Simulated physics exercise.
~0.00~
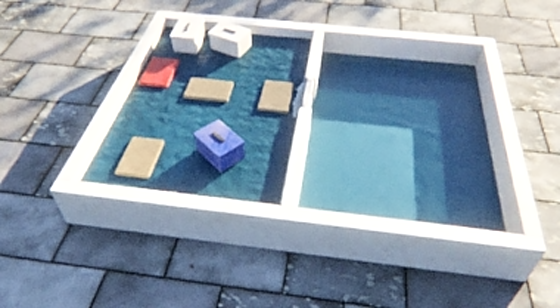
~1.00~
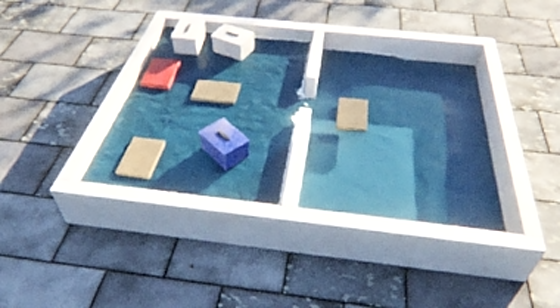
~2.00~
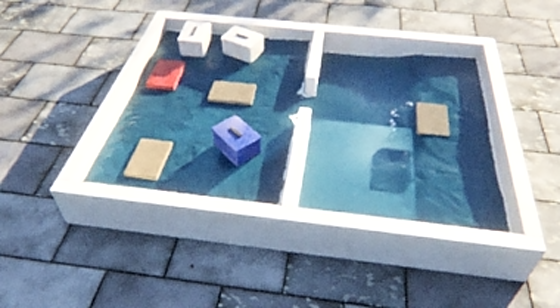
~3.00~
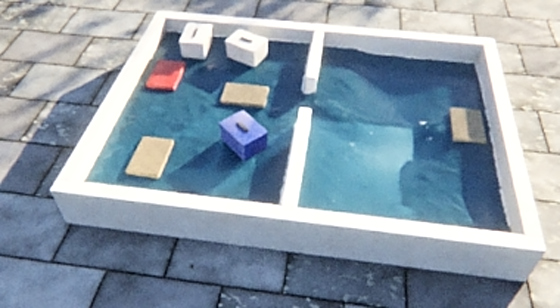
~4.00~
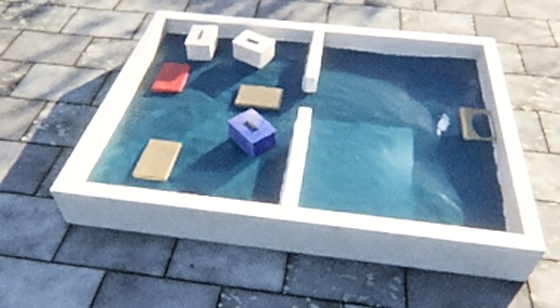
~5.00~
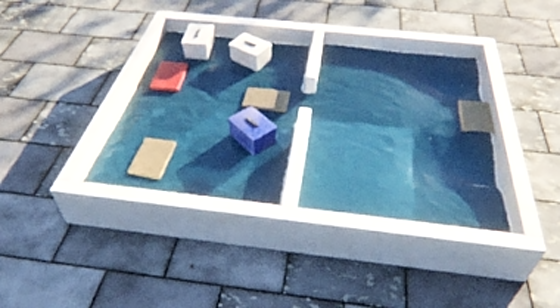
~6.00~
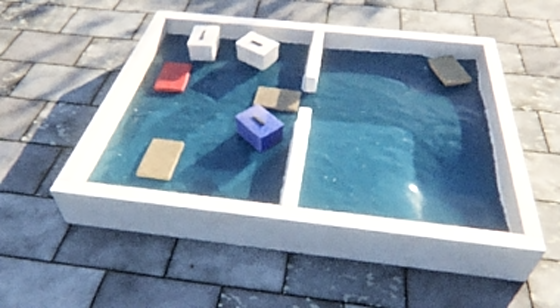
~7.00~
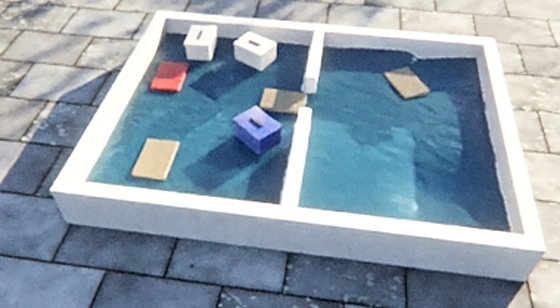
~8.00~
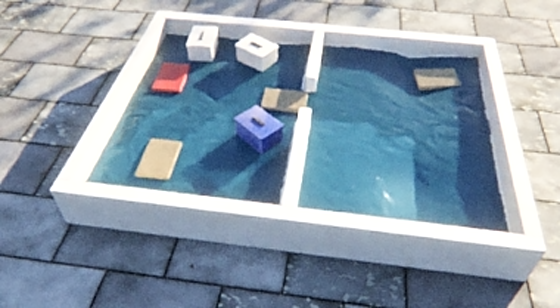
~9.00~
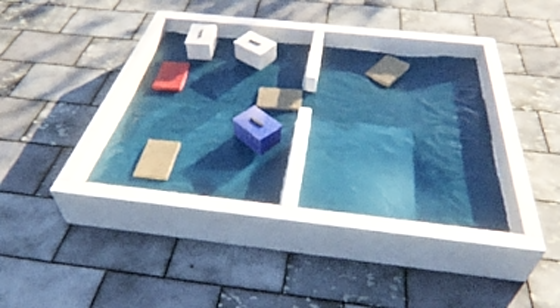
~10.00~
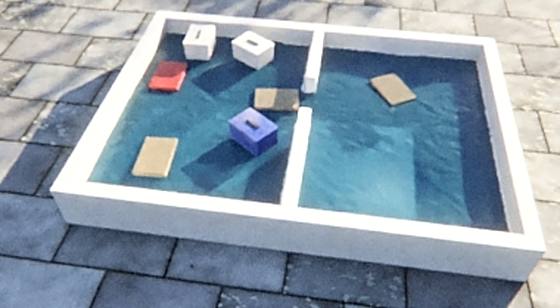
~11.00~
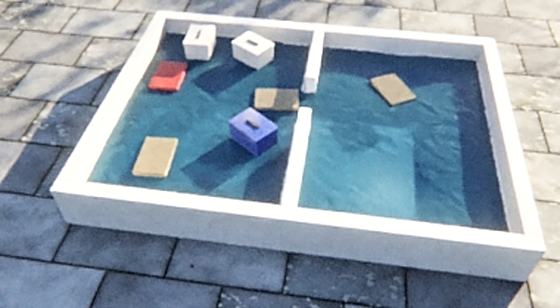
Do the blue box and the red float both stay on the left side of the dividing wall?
Yes, both stay on the left side. The blue box drifts a little toward the divider but stops short of it, and the red float barely shifts.
Tan float sweeping through a gap in a basin's divider to the right wall, then drifting back as others stay left.
